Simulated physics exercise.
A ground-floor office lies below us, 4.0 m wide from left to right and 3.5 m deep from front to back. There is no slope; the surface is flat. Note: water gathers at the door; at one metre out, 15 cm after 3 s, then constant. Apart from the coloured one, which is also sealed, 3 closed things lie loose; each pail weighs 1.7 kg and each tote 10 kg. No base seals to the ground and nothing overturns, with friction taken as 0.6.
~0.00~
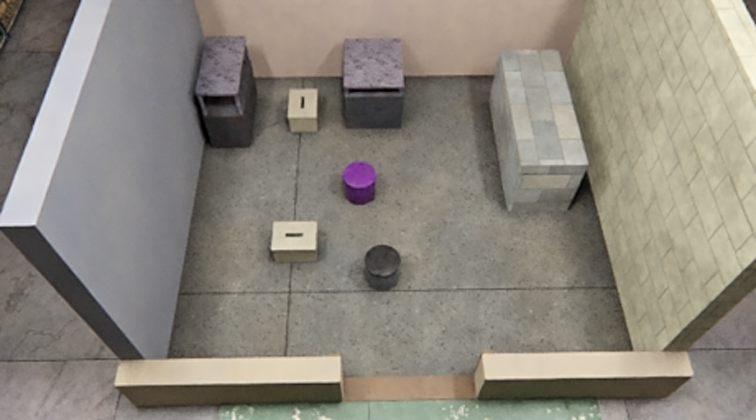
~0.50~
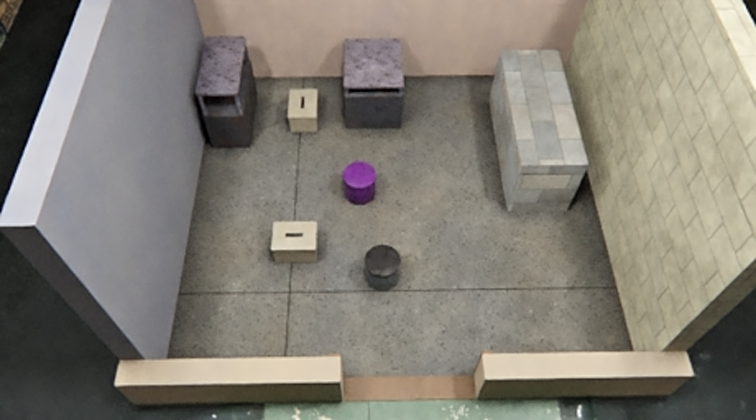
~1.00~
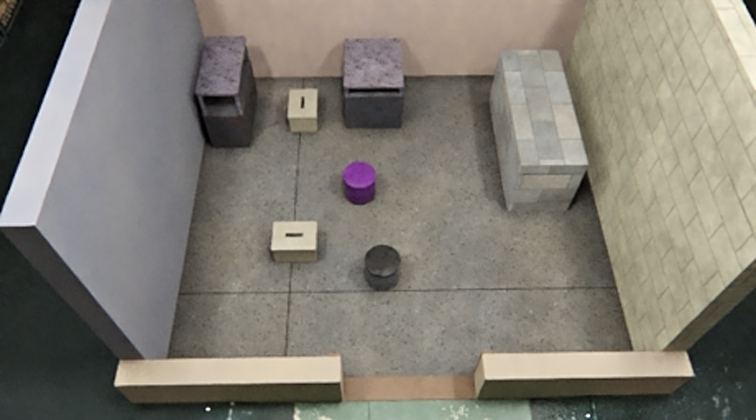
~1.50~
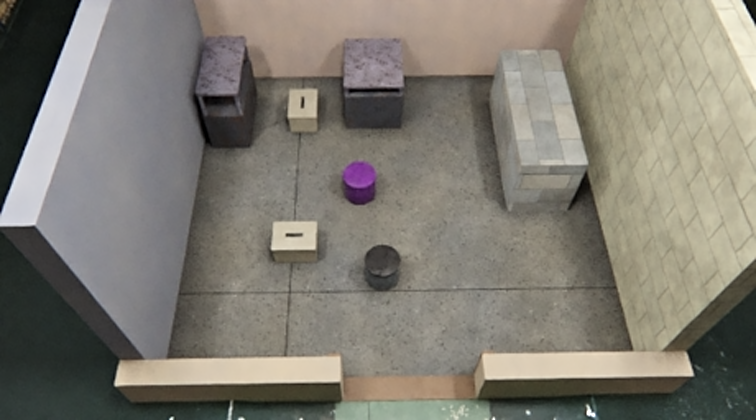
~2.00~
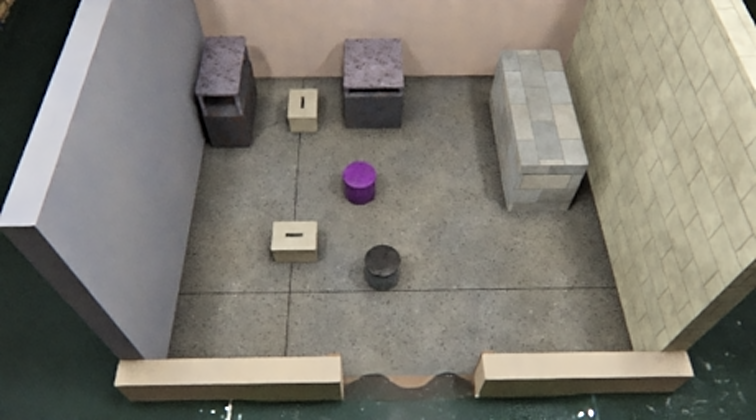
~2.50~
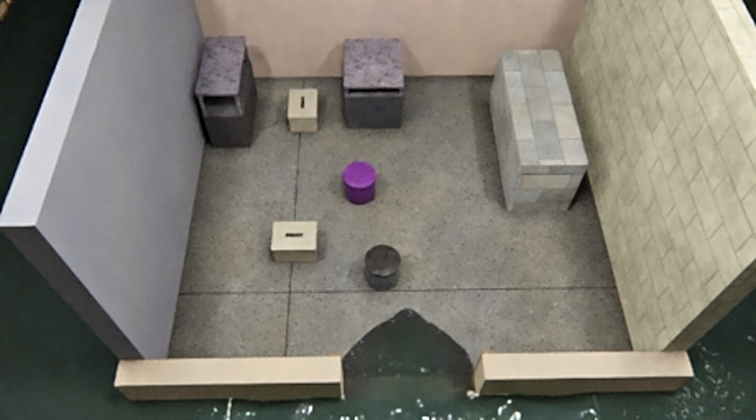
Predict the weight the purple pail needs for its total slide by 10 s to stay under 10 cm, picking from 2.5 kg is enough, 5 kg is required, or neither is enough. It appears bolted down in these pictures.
Prediction: Neither is enough.
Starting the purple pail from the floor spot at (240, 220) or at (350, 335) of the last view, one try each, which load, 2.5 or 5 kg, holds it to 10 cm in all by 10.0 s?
Note, in order: Heavier only OK; none OK.
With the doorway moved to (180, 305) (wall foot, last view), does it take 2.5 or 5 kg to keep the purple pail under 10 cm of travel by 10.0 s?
I'd say the lighter one will work.
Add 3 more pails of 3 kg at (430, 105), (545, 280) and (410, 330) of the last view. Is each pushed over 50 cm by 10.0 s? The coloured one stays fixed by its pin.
Below the mark, below the mark, above the mark.
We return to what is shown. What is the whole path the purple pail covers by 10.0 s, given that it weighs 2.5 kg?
It would cover some 100 cm all told.
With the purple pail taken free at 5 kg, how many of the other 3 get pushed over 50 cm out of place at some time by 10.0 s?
Answer: 1.
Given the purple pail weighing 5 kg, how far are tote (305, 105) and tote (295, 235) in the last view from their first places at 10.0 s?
0 cm and 0 cm respectively.
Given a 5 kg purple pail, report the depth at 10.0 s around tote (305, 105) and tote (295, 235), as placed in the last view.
I'd estimate 8 cm for the first and 5 cm for the second.
After 3.5 s the purple pail would be 0 cm from its start with 2.5 kg and 0 cm from its start with 5 kg; 0 cm of water round it then.
After 4.5 s the purple pail would be 11 cm from its start with 2.5 kg and 1 cm from its start with 5 kg; 4 cm of water round it then.
After 7.0 s the purple pail would be 84 cm from its start with 2.5 kg and 22 cm from its start with 5 kg; 5 cm of water round it then.
After 10.0 s the purple pail would be 84 cm from its start with 2.5 kg and 52 cm from its start with 5 kg; 8 cm of water round it then.
